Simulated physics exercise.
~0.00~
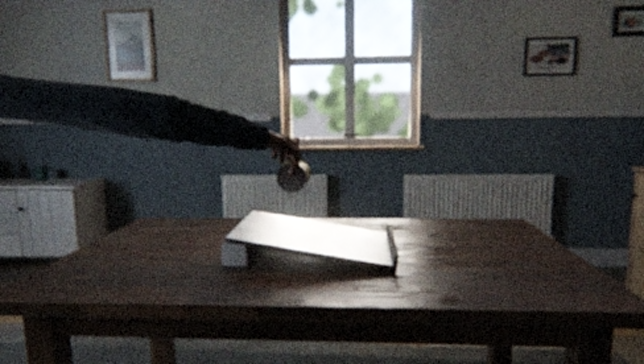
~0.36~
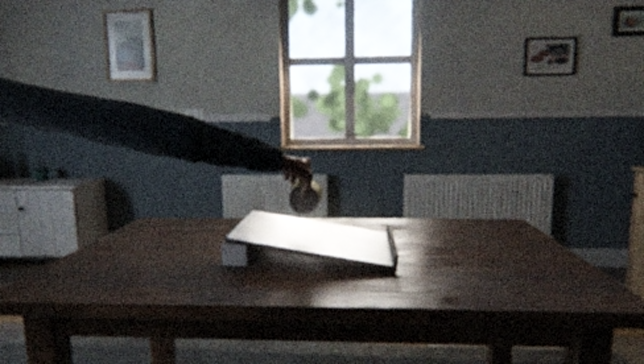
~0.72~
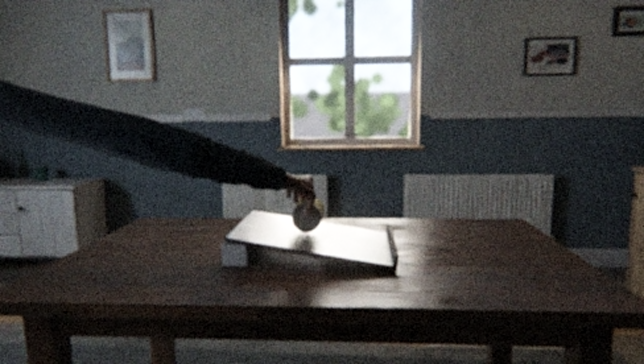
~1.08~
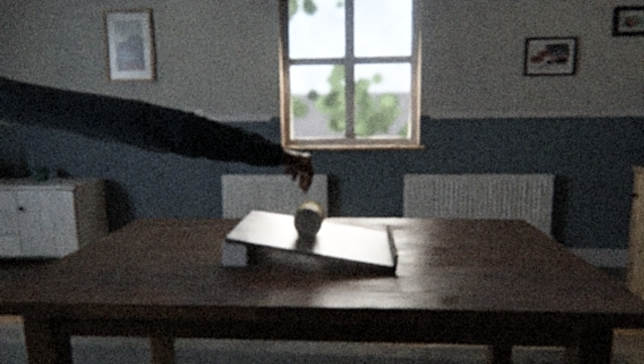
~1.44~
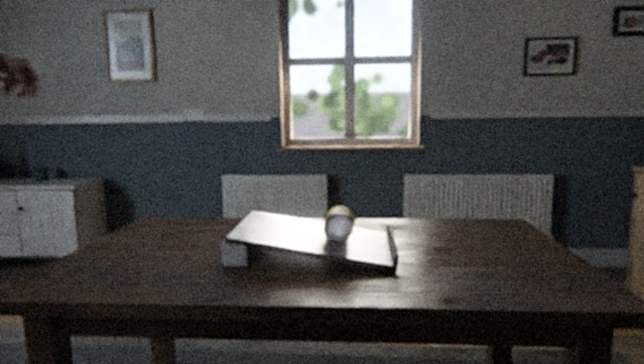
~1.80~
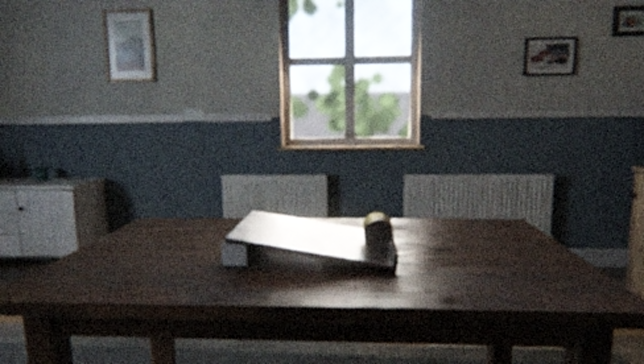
An arm reached in from the left and lowered a round yellow tin onto a sloping board on a wooden table, then let go and drew back. The tin rolled down the slope to the right and ended near the board's low end.
